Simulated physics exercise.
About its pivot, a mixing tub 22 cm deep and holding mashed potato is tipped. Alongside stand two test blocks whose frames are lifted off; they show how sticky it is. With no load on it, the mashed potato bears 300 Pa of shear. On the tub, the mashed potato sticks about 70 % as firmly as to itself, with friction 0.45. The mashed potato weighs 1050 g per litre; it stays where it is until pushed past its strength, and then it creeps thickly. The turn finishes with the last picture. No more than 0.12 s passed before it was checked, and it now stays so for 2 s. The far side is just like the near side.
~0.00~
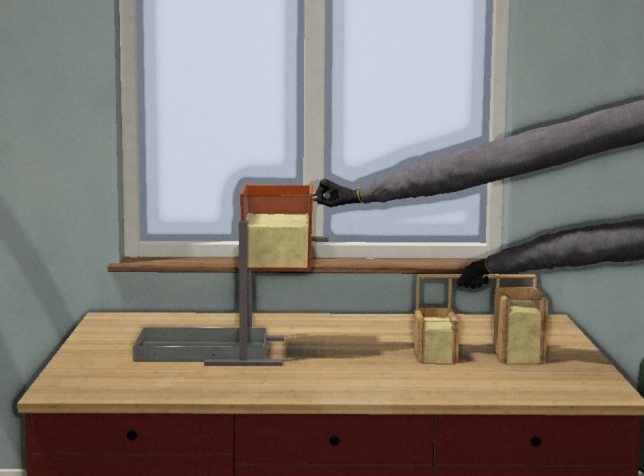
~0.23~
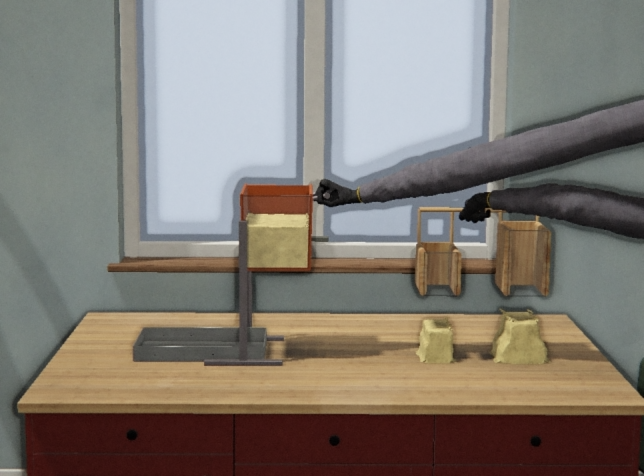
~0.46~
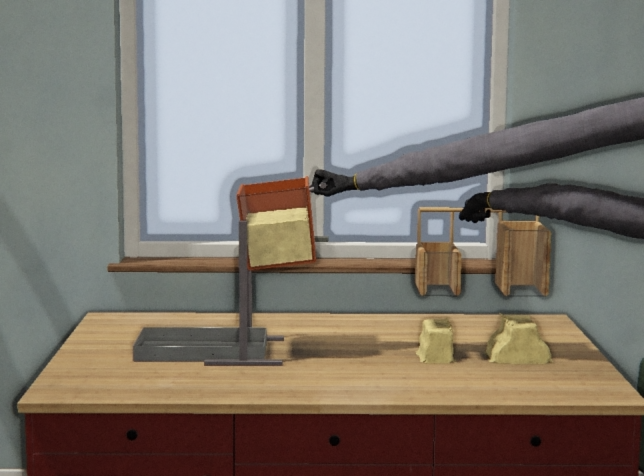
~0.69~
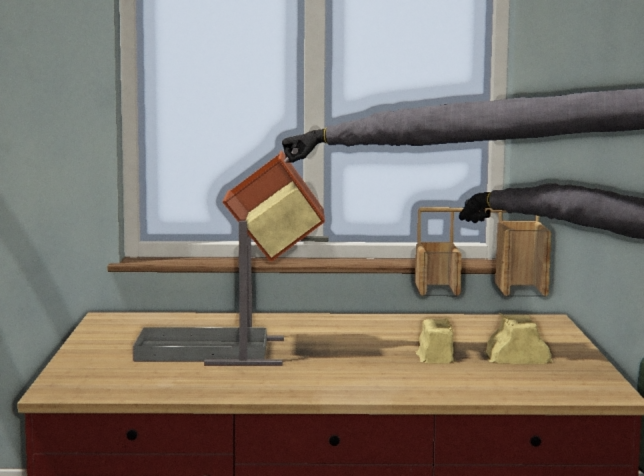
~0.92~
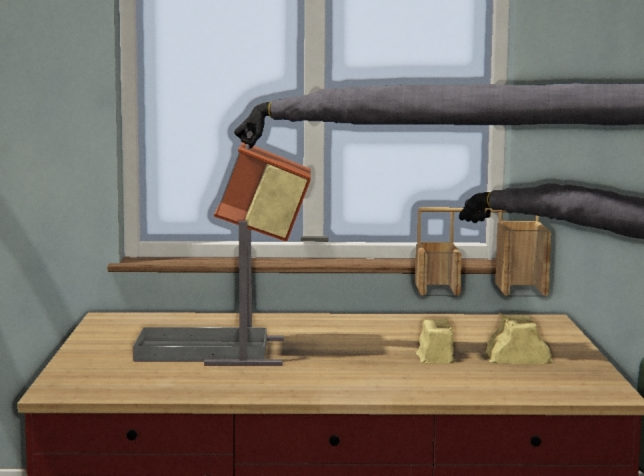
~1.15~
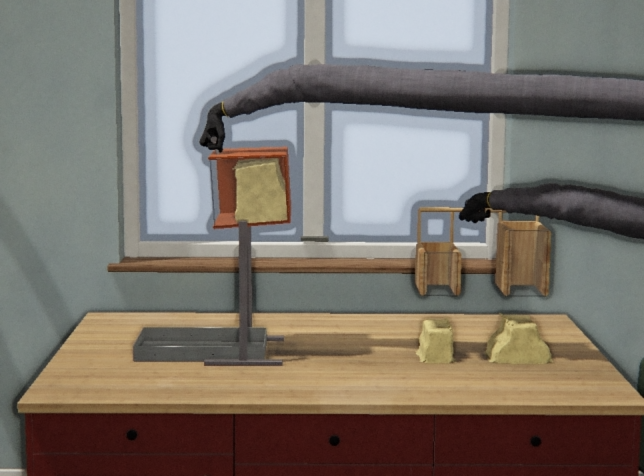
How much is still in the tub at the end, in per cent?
Around 70 percent.
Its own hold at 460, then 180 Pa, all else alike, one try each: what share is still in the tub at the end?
It'd be some 100 percent the first time and some 55 percent the second.
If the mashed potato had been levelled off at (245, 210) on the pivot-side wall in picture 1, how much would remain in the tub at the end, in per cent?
Then roughly 50 %.
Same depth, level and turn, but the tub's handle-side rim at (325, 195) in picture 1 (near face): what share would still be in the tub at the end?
50 %.
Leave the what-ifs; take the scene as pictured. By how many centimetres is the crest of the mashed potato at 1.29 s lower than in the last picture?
Roughly 4 cm.
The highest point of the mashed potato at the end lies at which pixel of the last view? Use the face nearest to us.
Close to pixel (264, 194).
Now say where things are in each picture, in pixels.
Handle-side rim at (310, 196), tilt 0 degrees; crest of the mashed potato at (248, 226); block heights 11 cm, 17 cm (left to right), in the first picture.
Handle-side rim at (310, 196), tilt 0 degrees; crest of the mashed potato at (248, 226); block heights 11 cm, 13 cm (left to right), in the second picture.
Handle-side rim at (305, 187), tilt 7 degrees; crest of the mashed potato at (303, 219); block heights 11 cm, 12 cm (left to right), in the third picture.
Handle-side rim at (278, 161), tilt 37 degrees; crest of the mashed potato at (294, 190); block heights 11 cm, 12 cm (left to right), in the fourth picture.
Handle-side rim at (239, 152), tilt 70 degrees; crest of the mashed potato at (267, 167); block heights 11 cm, 12 cm (left to right), in the fifth picture.
Handle-side rim at (210, 160), tilt 93 degrees; crest of the mashed potato at (272, 163); block heights 11 cm, 12 cm (left to right), in the sixth picture.
After 1.29 s, the tub is at 94 degrees and holds 100 %.
After 1.46 s, the tub is at 94 degrees and holds 83 %.
After 1.63 s, the tub is at 94 degrees and holds 71 %.
After 1.80 s, the tub is at 94 degrees and holds 70 %.
After 3.15 s, the tub is at 94 degrees and holds 70 %.
